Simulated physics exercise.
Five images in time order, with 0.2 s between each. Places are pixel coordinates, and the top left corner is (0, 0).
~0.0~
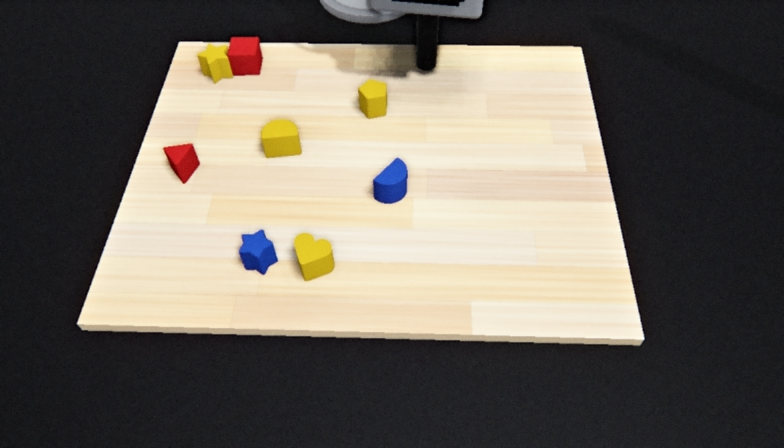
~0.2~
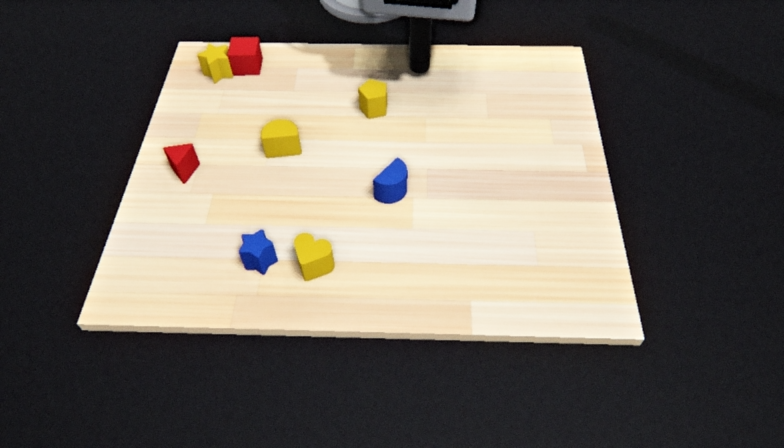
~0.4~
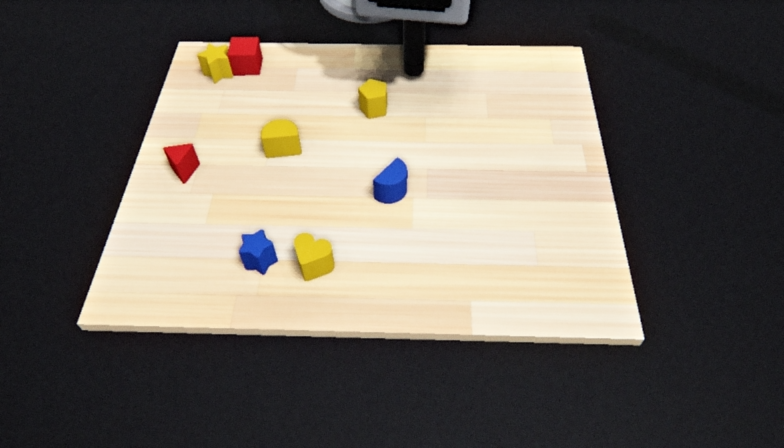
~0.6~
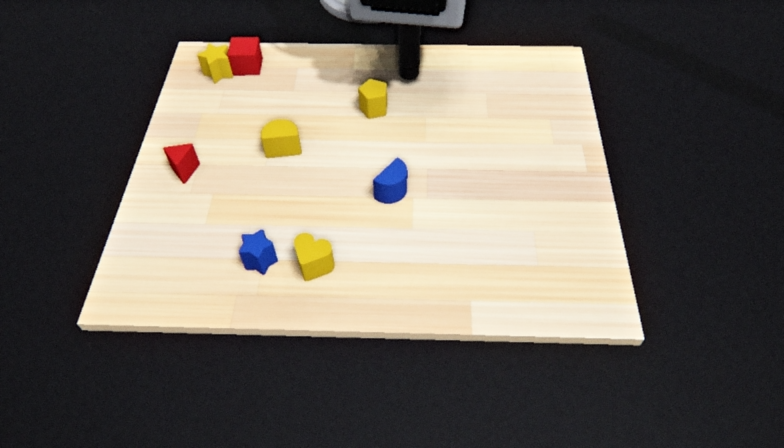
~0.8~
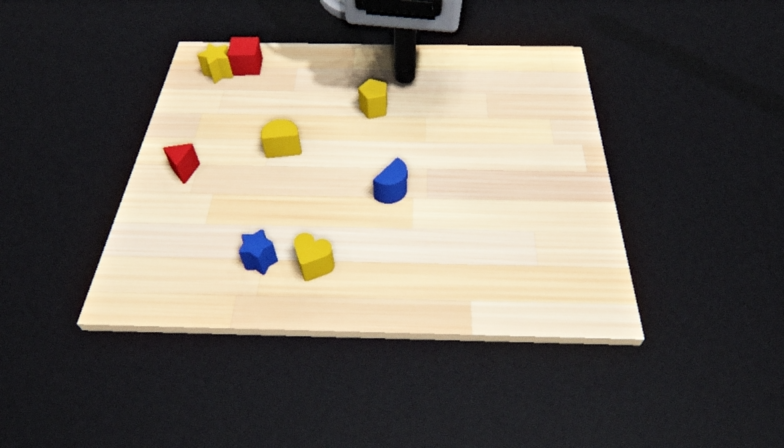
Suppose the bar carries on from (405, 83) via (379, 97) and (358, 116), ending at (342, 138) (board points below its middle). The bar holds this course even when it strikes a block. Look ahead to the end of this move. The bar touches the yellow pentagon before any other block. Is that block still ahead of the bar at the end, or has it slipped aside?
I'm fairly sure the yellow pentagon rides along ahead of the bar to the very end.
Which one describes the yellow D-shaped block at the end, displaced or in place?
At the end of the path, it will still be in place.
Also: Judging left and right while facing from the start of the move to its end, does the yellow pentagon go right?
No, it doesn't check out.
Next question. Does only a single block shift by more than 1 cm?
Yes, it checks out.
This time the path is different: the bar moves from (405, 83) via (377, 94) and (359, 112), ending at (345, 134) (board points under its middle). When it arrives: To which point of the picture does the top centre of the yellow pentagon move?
At roughly (371, 111).
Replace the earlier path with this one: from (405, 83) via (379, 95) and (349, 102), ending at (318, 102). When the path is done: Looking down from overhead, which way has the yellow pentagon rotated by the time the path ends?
The sense of turning is anti-clockwise.
What follows on the original path. One third of the way, bar (378, 93); yellow pentagon (369, 92).
Two thirds of the way, bar (357, 112); yellow pentagon (352, 114), turned 30° anticlockwise.
At the end, bar (342, 133); yellow D-shaped block unmoved; yellow pentagon (341, 136), turned 45° anticlockwise.
